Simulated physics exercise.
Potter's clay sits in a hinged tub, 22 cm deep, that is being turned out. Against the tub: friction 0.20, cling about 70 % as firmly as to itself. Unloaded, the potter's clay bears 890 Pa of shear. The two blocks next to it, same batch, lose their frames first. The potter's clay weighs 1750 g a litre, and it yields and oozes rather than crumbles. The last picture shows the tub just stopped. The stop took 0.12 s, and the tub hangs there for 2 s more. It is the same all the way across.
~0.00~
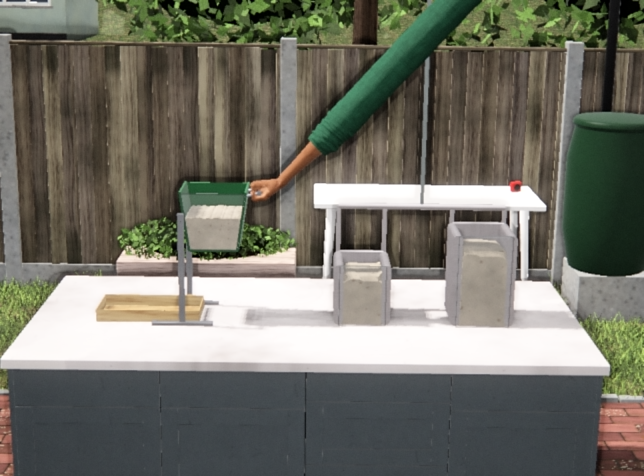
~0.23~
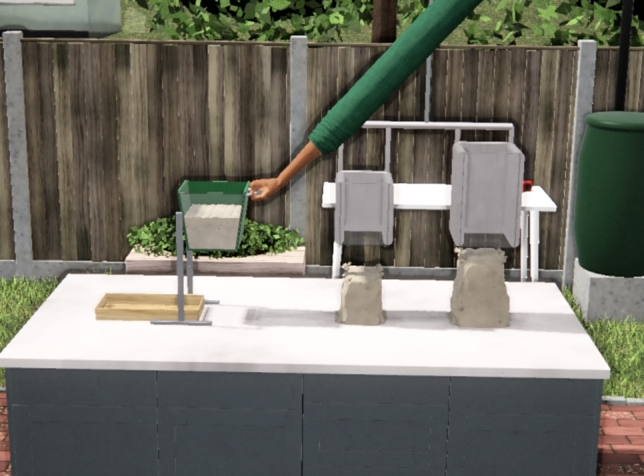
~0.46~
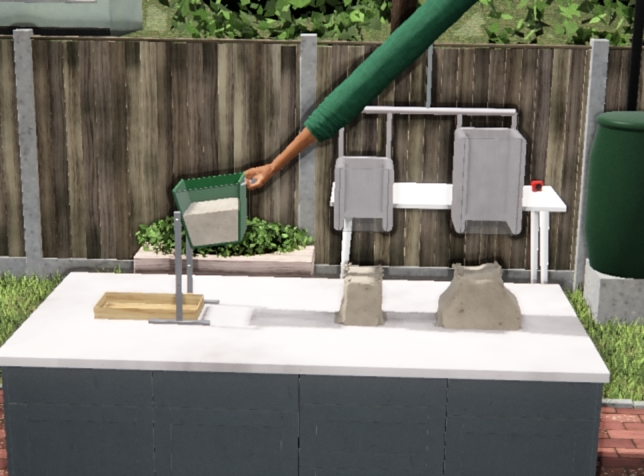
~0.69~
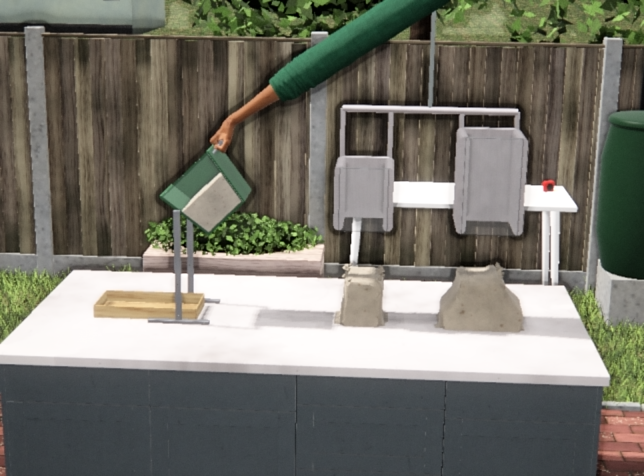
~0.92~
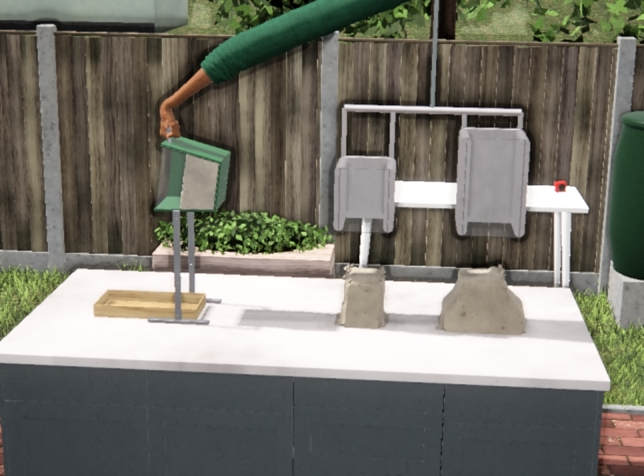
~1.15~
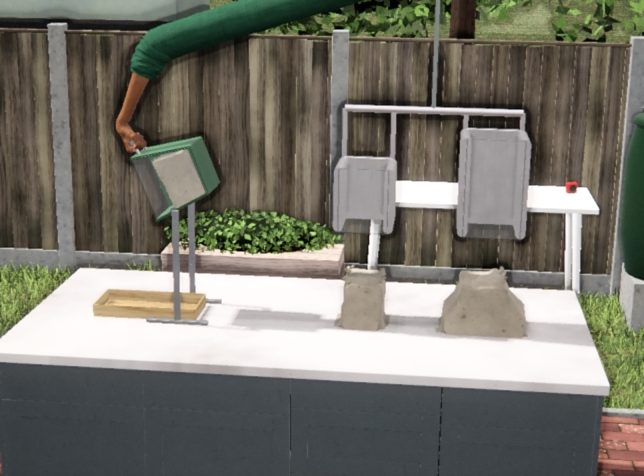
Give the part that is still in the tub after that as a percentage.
The part that is still in the tub after that is near 8 %.
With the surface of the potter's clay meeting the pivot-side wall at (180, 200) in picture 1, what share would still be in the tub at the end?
In that case some 6 per cent.
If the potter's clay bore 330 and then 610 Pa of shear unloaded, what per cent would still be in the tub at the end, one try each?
In turn about 0 %, 0 %.
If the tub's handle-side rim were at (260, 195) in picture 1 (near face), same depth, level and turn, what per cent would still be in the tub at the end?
In that case some 8 per cent.
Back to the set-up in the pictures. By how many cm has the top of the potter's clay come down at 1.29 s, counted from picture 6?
About 7 cm.
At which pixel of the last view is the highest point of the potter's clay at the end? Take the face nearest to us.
Around (199, 188).
After 1.29 s, the tub is at 111 degrees and holds 98 %.
After 1.46 s, the tub is at 111 degrees and holds 38 %.
After 1.63 s, the tub is at 111 degrees and holds 8 %.
After 1.80 s, the tub is at 111 degrees and holds 8 %.
After 3.15 s, the tub is at 111 degrees and holds 8 %.
